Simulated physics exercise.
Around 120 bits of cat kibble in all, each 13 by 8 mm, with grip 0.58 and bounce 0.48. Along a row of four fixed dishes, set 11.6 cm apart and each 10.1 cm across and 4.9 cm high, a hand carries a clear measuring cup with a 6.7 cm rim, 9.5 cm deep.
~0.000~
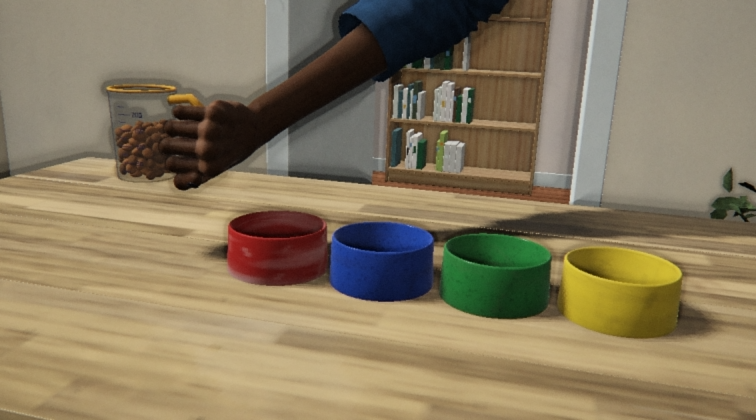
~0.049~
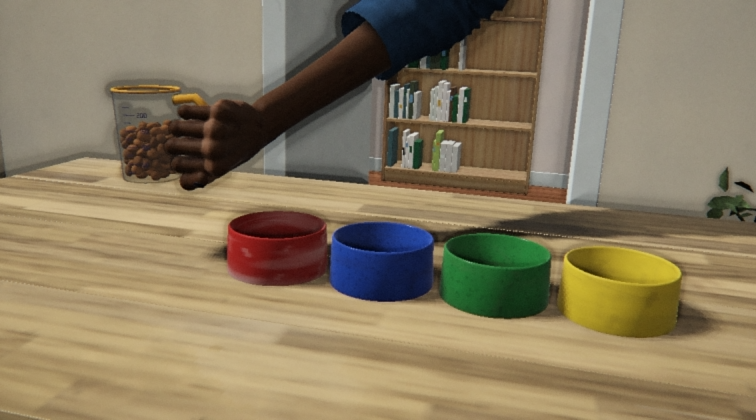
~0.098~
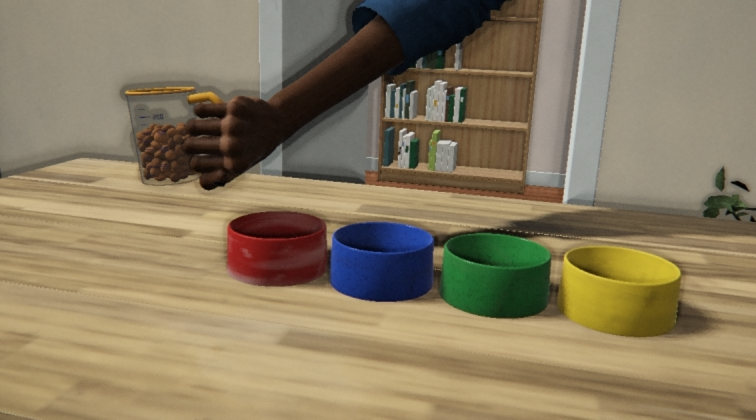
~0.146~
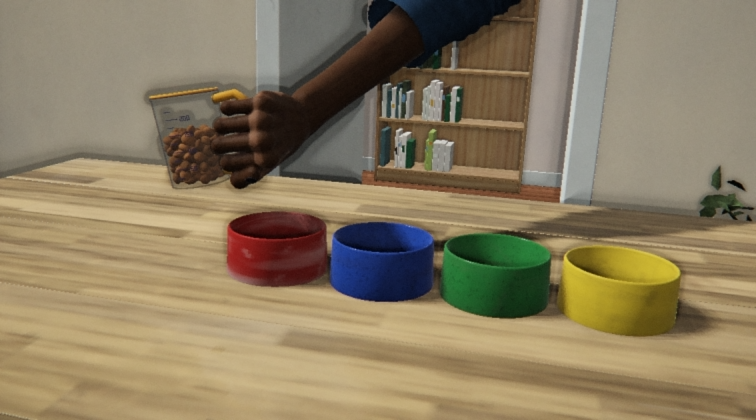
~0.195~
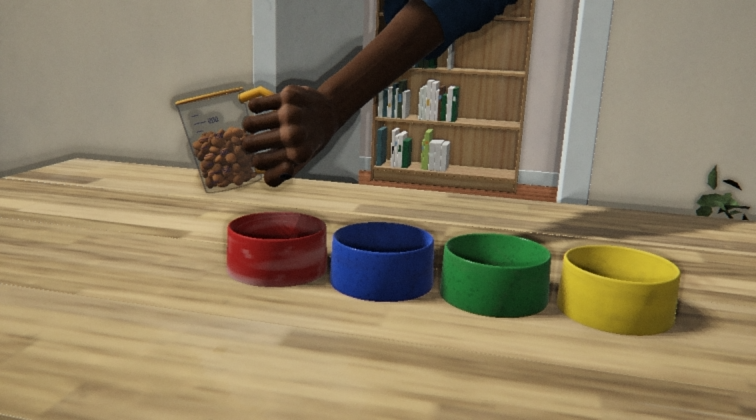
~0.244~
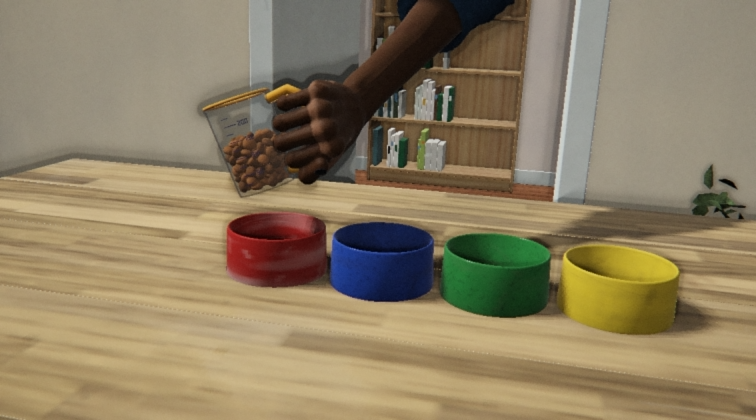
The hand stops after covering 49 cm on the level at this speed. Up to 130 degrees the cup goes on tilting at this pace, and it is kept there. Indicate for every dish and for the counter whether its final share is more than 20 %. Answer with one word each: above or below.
Red below, blue below, green above, yellow below, counter above.
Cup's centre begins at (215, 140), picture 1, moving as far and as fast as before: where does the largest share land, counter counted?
Biggest portion: Yellow.
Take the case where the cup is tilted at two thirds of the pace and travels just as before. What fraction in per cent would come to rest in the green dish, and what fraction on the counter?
The green dish would get 60 and the counter 40.
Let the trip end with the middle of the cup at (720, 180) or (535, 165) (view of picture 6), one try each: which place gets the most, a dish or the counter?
First try: Yellow; second try: Green.
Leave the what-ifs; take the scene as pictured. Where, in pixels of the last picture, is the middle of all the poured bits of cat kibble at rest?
Est. centre at rest: (515, 289) px.
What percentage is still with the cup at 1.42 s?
Some 0 per cent of the load.
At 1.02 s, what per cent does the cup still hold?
Roughly 100 in a hundred.
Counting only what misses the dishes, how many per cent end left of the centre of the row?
Some 0 per cent.
After 0.71 s, tilt 73 degrees; cup holds 100 %.
After 1.02 s, tilt 108 degrees; cup holds 100 %.
After 1.42 s, tilt 130 degrees; cup holds 0 %, green 55 %.
At rest (2.1 s), red 0 %, blue 0 %, green 55 %, yellow 0 %, counter 45 %.
